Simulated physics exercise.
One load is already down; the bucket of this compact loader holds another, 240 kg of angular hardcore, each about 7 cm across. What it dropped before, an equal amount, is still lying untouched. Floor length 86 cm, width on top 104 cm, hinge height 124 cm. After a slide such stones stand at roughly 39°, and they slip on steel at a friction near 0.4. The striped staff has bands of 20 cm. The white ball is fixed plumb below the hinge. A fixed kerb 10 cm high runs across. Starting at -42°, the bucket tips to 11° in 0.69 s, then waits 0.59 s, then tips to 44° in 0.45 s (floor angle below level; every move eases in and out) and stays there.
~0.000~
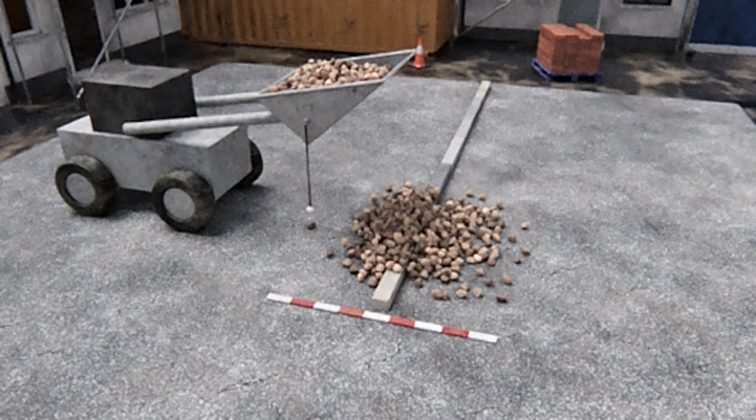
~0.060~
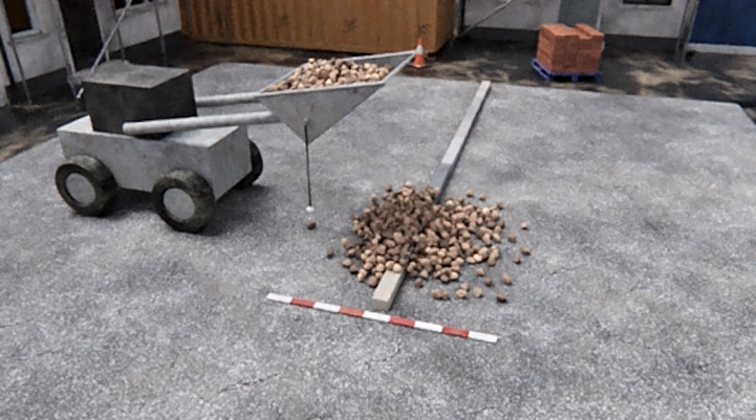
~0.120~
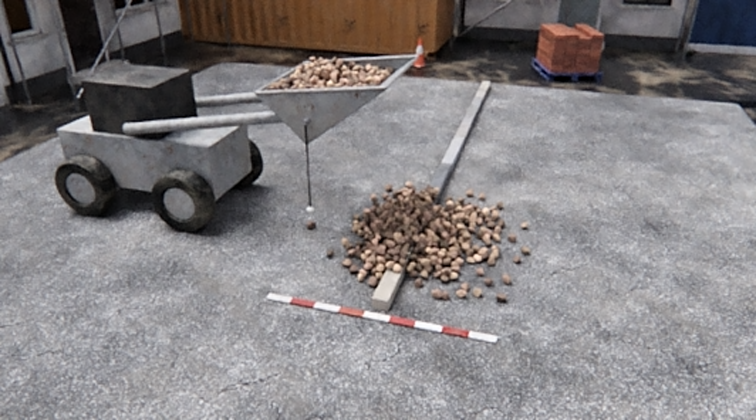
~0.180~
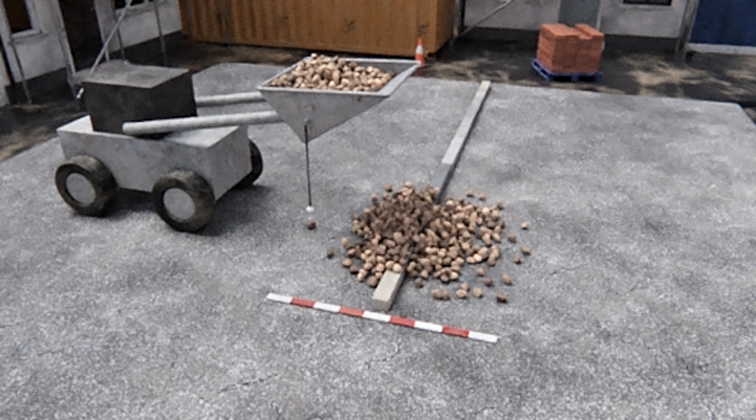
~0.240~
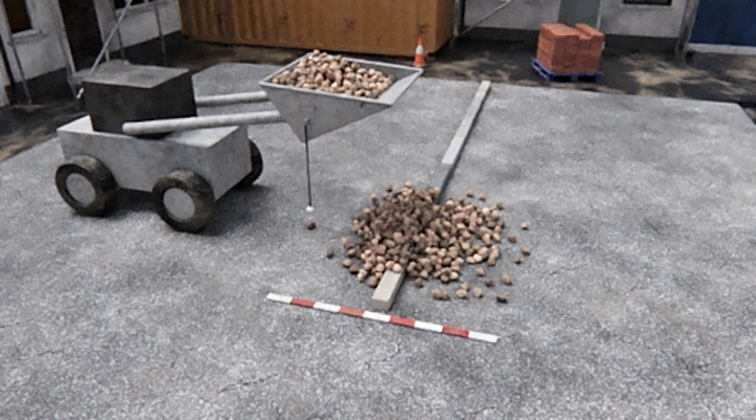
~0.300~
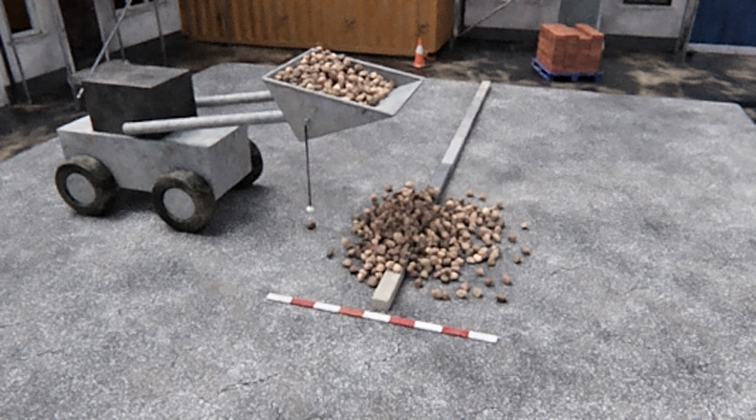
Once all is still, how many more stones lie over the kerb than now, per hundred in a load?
About 47 per cent.
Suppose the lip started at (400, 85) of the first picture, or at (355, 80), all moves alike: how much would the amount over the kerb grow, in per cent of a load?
Near 75 per cent from the first place, 10 from the second.
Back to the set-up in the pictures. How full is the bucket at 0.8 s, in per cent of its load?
About 100 per cent.
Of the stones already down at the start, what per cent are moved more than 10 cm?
About 5 per cent.
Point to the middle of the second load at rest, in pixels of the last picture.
Around (415, 223).
After 0.5 s the floor is at 3°; in per cent of one load, 100 in the bucket, 58 on this side of the kerb, 42 over the kerb; the foremost stones are at (509, 259).
After 0.8 s the floor is at 11°; in per cent of one load, 100 in the bucket, 58 on this side of the kerb, 42 over the kerb; the foremost stones are at (509, 259).
After 2.2 s the floor is at 44°; in per cent of one load, 14 in the bucket, 130 on this side of the kerb, 56 over the kerb; the foremost stones are at (509, 259).
After 4.7 s the floor is at 44°; in per cent of one load, 0 in the bucket, 111 on this side of the kerb, 89 over the kerb; the foremost stones are at (522, 249). Net gain over the kerb, 47.
